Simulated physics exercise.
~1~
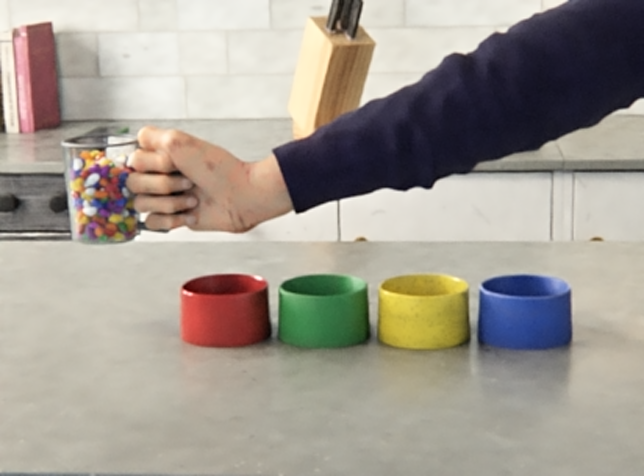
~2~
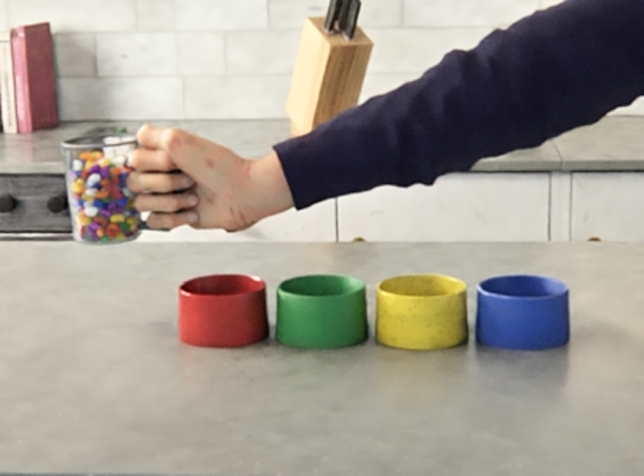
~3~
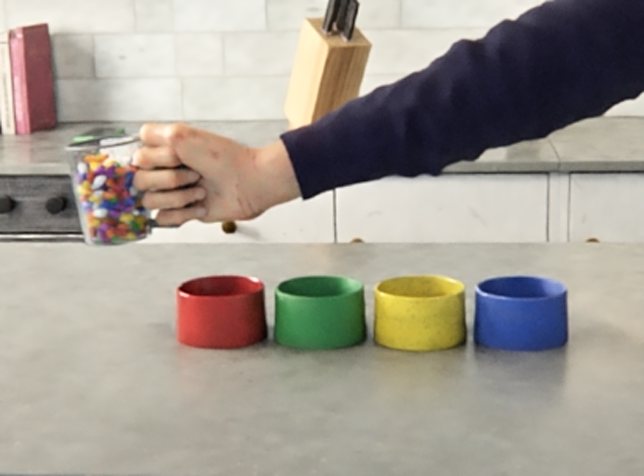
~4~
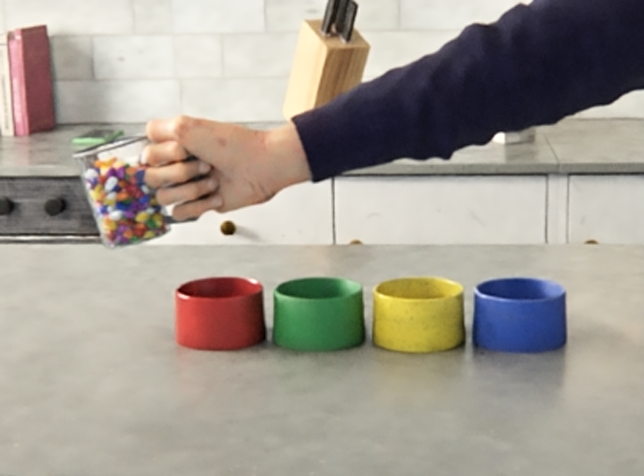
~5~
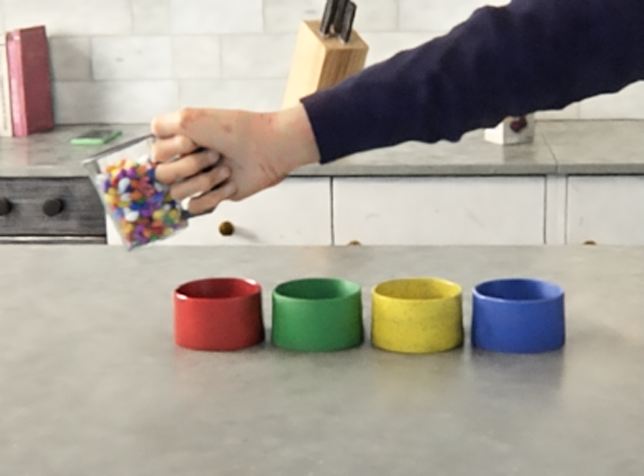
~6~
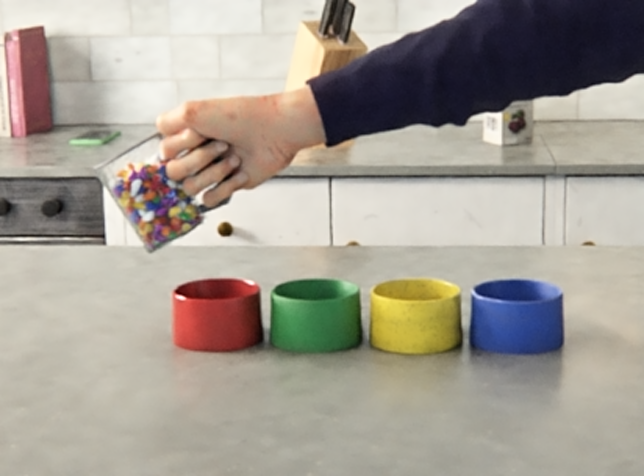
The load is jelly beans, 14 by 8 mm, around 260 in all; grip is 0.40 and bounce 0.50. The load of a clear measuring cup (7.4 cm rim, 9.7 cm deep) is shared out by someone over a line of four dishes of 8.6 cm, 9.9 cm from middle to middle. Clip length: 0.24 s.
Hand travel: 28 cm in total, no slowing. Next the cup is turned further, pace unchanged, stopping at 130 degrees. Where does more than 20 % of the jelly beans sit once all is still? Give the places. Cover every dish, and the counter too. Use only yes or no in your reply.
Red dish: No; blue dish: No; green dish: Yes; yellow dish: No; counter: No.
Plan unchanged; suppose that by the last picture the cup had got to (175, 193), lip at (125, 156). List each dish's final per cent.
Dish by dish: Red 0 per cent, blue 0 per cent, green 100 per cent, yellow 0 per cent.
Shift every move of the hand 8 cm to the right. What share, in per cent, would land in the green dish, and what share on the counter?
Green 10; counter 10.
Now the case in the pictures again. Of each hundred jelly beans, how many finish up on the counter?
Some 5 in a hundred.
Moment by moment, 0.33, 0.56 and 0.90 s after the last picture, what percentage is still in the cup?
First 100, then 80, then 5 per cent.
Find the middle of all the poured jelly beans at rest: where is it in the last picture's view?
Somewhere near (316, 311) in the last picture.
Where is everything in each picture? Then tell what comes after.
Cup at (104, 189), tilt 0 degrees, lip at (64, 141), moved 0.0 cm; middle of the pieces at (106, 202); red dish at (225, 285); green dish at (323, 286); yellow dish at (423, 286); blue dish at (525, 286), in the first frame.
Cup at (105, 190), tilt 1 degrees, lip at (64, 143), moved 0.3 cm; middle of the pieces at (107, 202), in the second frame.
Cup at (112, 191), tilt 6 degrees, lip at (68, 147), moved 1.2 cm; middle of the pieces at (115, 203), in the third frame.
Cup at (125, 192), tilt 13 degrees, lip at (76, 154), moved 2.7 cm; middle of the pieces at (129, 204), in the fourth frame.
Cup at (139, 193), tilt 21 degrees, lip at (86, 161), moved 4.2 cm; middle of the pieces at (144, 204), in the fifth frame.
Cup at (153, 193), tilt 28 degrees, lip at (96, 169), moved 5.7 cm; middle of the pieces at (160, 204); red dish at (217, 290); green dish at (315, 290); yellow dish at (416, 290); blue dish at (517, 291), in the sixth frame.
Then, 0.33 s after the last picture, tilt 82 degrees; cup holds 100 %.
Then, 0.56 s after the last picture, tilt 119 degrees; cup holds 80 %, red 5 %, green 10 %.
Then, 0.90 s after the last picture, tilt 130 degrees; cup holds 5 %, red 5 %, green 90 %.
In the end, red 5 %, blue 0 %, green 95 %, yellow 0 %, counter 5 %.
